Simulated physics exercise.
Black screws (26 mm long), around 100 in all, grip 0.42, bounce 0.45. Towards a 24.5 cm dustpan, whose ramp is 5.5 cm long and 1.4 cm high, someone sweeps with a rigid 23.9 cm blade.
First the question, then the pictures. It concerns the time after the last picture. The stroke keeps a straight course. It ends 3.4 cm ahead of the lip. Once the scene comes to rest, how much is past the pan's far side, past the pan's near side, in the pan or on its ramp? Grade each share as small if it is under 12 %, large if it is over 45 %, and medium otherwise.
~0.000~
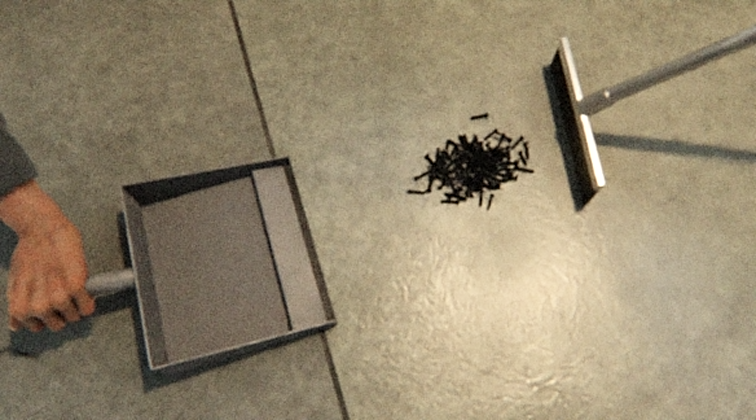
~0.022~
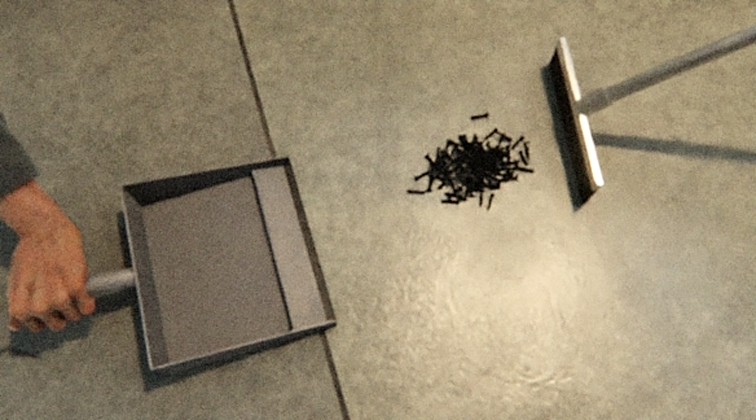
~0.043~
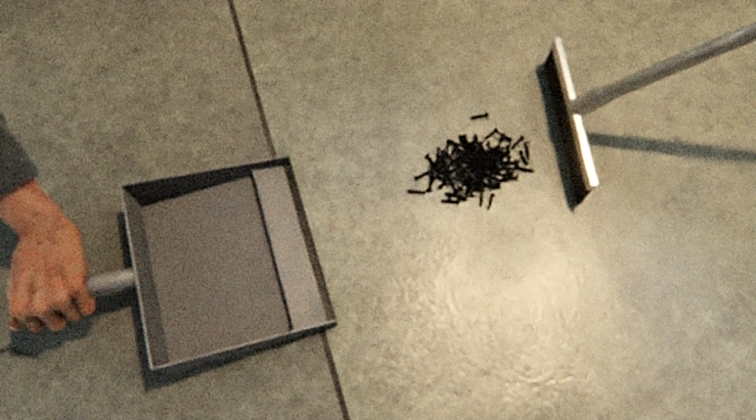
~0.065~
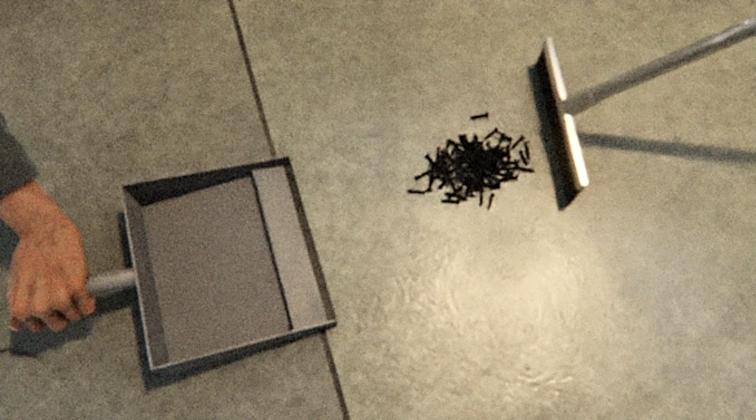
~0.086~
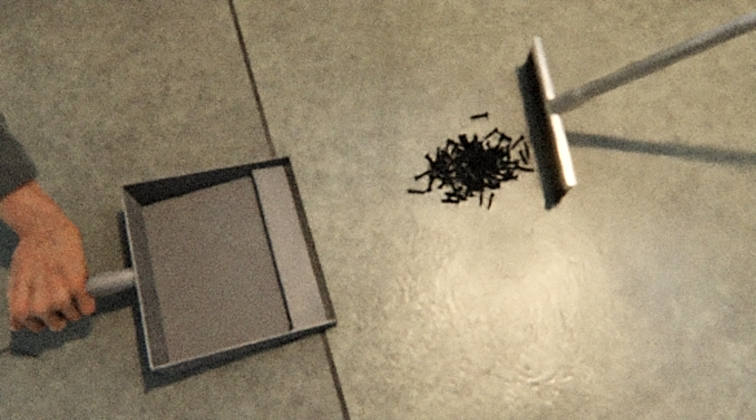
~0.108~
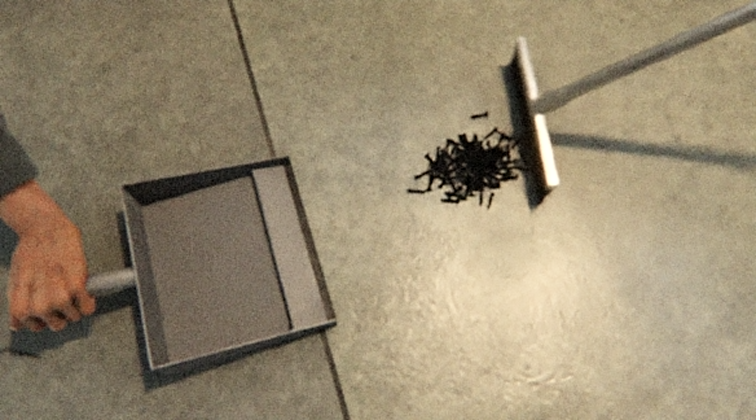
Far side: Medium; near side: Small; pan: Medium.
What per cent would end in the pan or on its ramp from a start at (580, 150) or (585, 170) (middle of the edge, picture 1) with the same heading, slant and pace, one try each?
40 and 35 per cent, roughly.
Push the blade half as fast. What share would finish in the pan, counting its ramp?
Some 10 %.
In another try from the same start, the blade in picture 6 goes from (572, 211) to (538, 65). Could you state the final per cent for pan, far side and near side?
The pan gets 10, the far side 5 and the near side 0.
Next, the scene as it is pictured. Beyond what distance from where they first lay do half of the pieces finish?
Some 30 cm.
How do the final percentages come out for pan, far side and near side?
Far side 35, near side 0, pan 35.
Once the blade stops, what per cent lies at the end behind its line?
My guess is close to 5 per cent.
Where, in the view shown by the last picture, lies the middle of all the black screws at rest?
Estimated resting centre: Around (283, 173).
After 0.25 s, middle of the blade 20 cm from the lip; 0 % over the lip, far side 5 %, near side 0 %.
After 0.35 s, middle of the blade 10 cm from the lip; 0 % over the lip, far side 20 %, near side 0 %.
After 0.58 s, middle of the blade 6 cm from the lip; 35 % over the lip, far side 35 %, near side 0 %.
At rest (1.5 s), far side 35 %, near side 0 %, pan 35 %, in front of the lip or behind the blade 30 %.
